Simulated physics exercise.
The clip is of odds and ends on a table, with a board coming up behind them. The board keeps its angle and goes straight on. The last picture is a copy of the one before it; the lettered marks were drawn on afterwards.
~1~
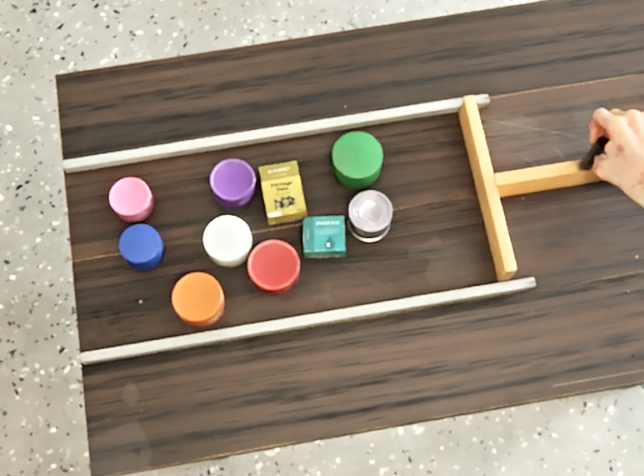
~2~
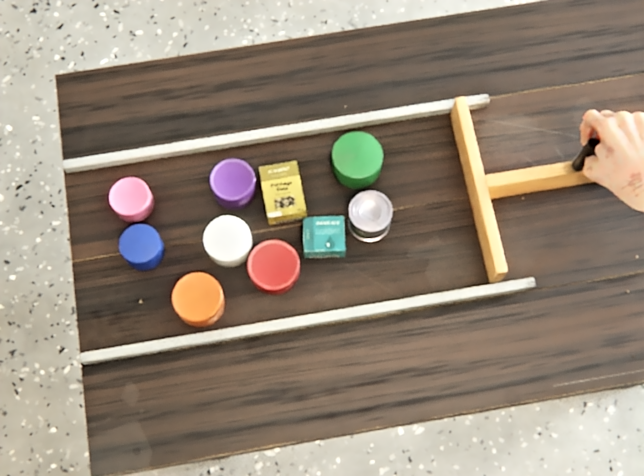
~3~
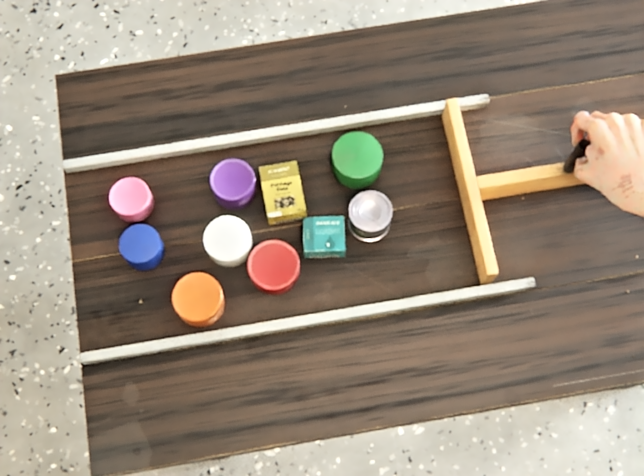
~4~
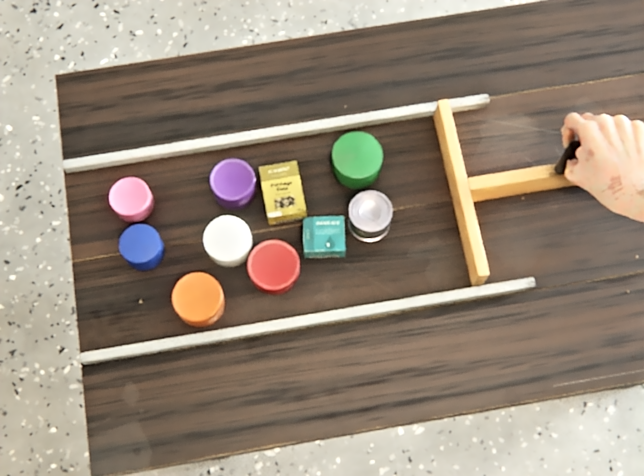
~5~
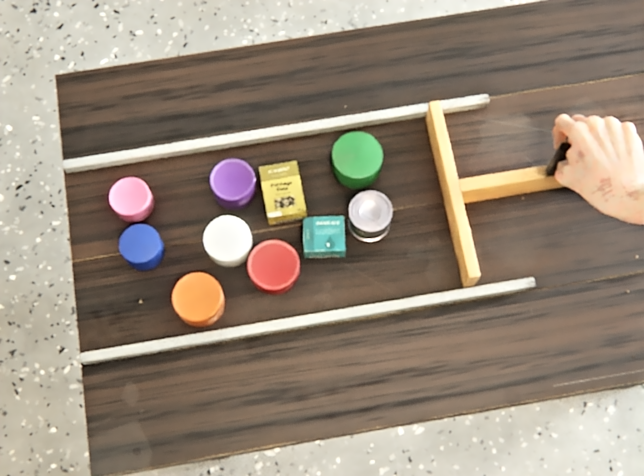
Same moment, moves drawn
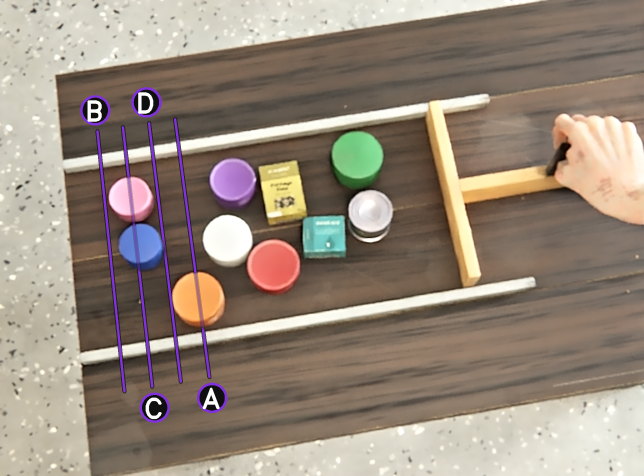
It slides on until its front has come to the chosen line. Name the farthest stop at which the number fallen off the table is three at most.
No farther than D.
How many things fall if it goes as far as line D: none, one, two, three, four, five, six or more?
By then, three.
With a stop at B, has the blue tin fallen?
By then, yes.
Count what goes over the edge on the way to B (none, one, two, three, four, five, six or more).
By then, six or more.
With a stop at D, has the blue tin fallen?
Yes.
On the marked copy, A at (191, 242); B at (110, 255); C at (137, 251); D at (164, 247).
With D. Early on, board (350, 203); green tin (309, 167); red jar (260, 278).
Further on, board (245, 220); pink tub (118, 199); blue tin (129, 269).
At the end, board (163, 233); pink tub over the edge; blue tin over the edge; three fallen.
As for the rest, A is within the limit but short; B drops six; C drops five.
